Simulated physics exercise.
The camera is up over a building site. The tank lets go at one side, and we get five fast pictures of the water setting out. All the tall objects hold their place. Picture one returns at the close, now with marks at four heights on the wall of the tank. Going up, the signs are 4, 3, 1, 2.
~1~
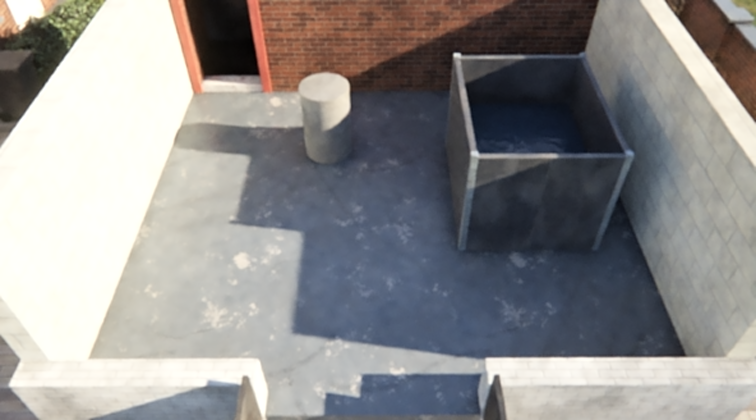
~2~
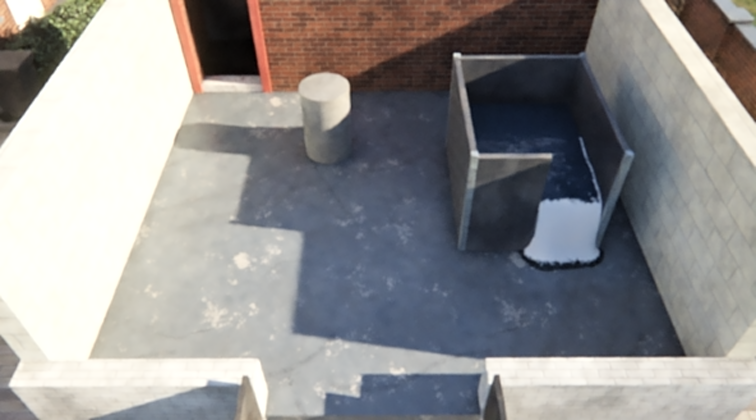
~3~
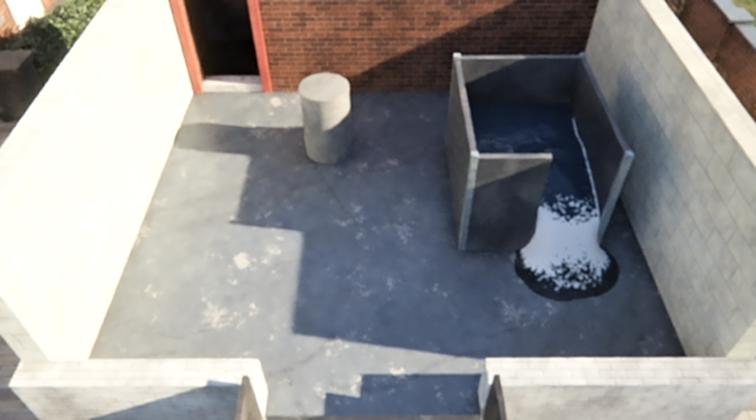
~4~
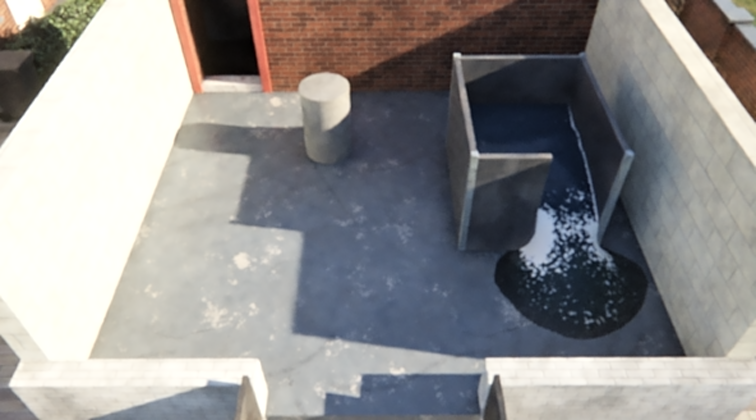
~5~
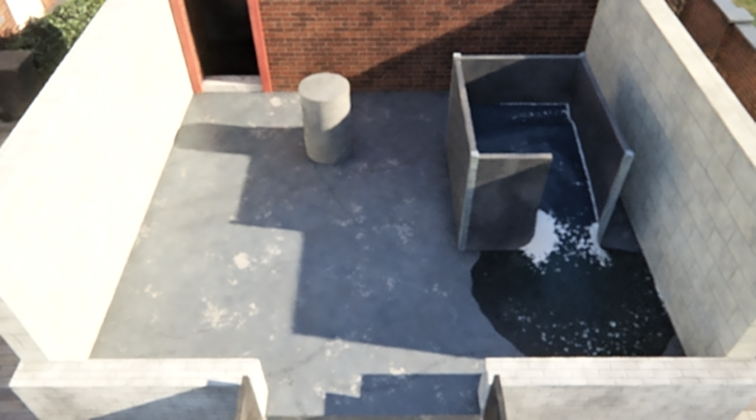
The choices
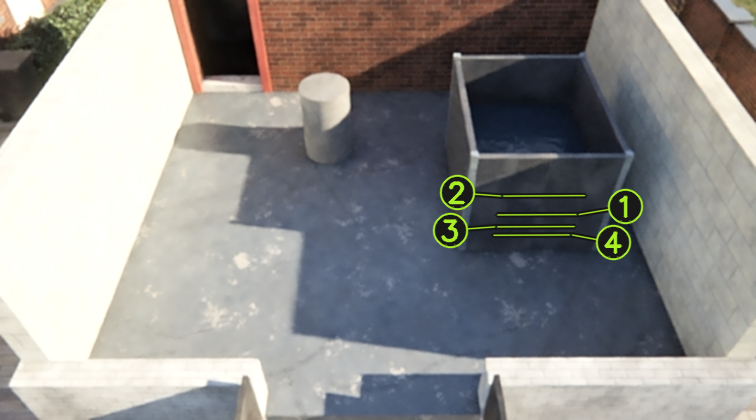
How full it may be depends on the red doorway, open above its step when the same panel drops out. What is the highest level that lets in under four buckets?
The limit is 2.
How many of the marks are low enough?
All of the four.
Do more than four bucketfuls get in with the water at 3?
No, not at all.
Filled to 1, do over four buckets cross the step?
No, that is safe.
On the marked copy, 1 at (538, 214); 2 at (542, 195); 3 at (534, 226); 4 at (532, 235); from the bottom up 4, 3, 1, 2.
With 1, nothing gets over.
With 2, a splash gets over, under a bucket.
With 3, nothing gets over.
With 4, nothing gets over.
